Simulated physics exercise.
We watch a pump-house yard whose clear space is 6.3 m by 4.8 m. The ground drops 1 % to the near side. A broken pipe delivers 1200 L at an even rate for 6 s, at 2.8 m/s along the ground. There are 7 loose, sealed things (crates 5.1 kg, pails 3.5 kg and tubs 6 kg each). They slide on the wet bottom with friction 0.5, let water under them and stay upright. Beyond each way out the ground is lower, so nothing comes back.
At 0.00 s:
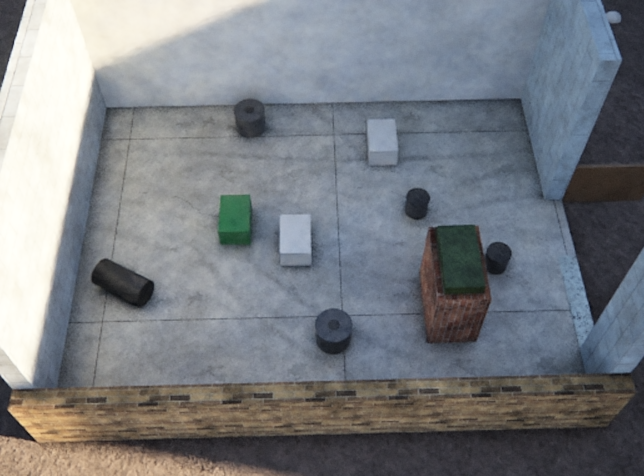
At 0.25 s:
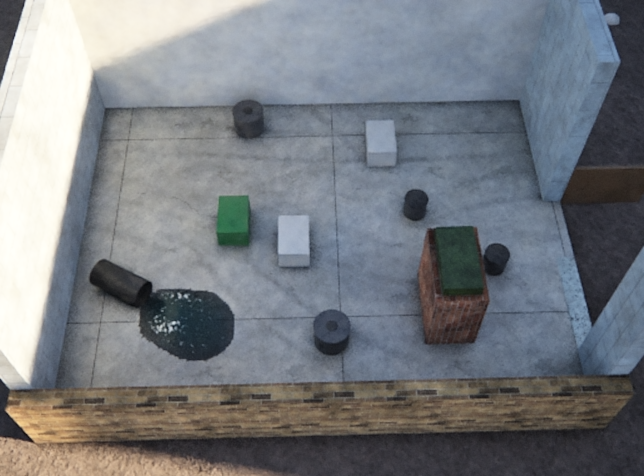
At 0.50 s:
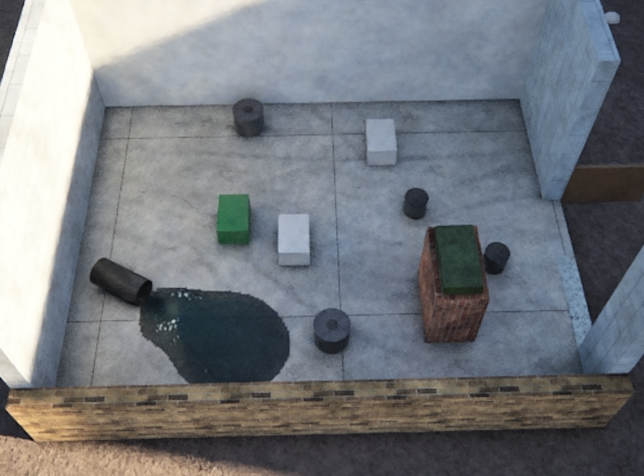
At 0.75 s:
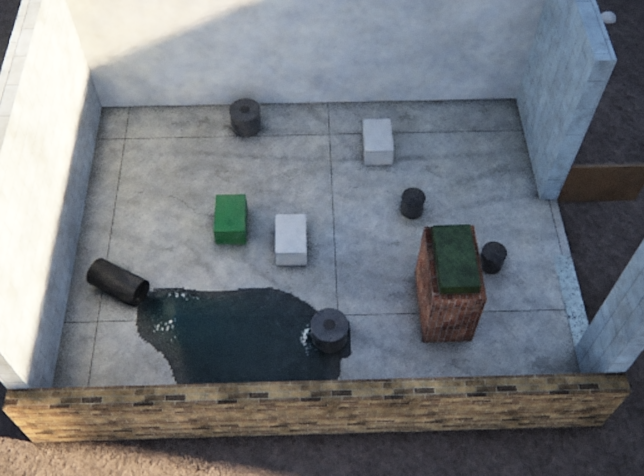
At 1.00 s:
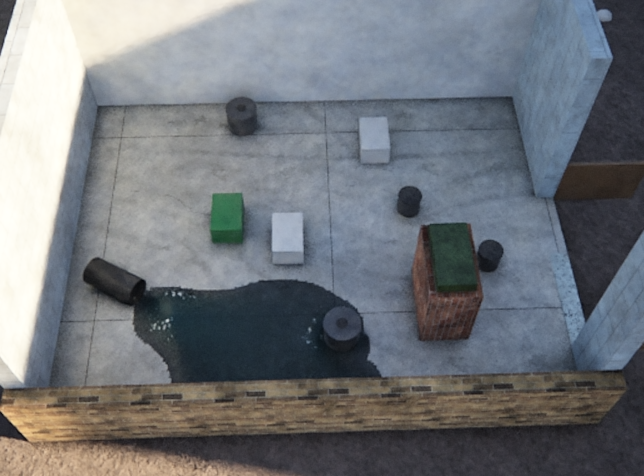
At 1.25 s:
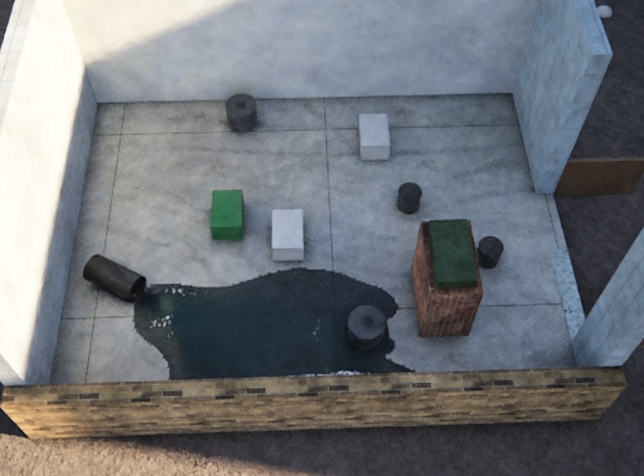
Walled concrete yard with dark water pouring from a pipe at left, spreading rightward and shifting one dark round tub slightly right.
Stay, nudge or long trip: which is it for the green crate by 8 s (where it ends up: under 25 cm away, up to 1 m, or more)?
Green crate barely shifts.
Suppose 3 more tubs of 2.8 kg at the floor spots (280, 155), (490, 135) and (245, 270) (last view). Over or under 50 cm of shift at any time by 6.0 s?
In turn: Short of it, under, short of it.
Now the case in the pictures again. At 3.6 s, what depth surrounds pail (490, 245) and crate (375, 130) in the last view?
About 0 and 0 cm.
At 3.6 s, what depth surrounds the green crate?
Roughly 0 cm.
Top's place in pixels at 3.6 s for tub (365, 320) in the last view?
Around (405, 319).
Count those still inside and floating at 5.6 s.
At that moment 1.
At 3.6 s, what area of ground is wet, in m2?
Some 11.5 m2.
After 1.8 s the green crate is near (226, 208), 0.0 m from its start, aground; 0 of 7 are out; 0 afloat.
After 3.6 s the green crate is near (226, 208), 0.0 m from its start, aground; 0 of 7 are out; 1 afloat.
After 5.6 s the green crate is near (226, 208), 0.0 m from its start, aground; 0 of 7 are out; 1 afloat.
After 8.0 s the green crate is near (226, 208), 0.0 m from its start, aground; 0 of 7 are out; 0 afloat.
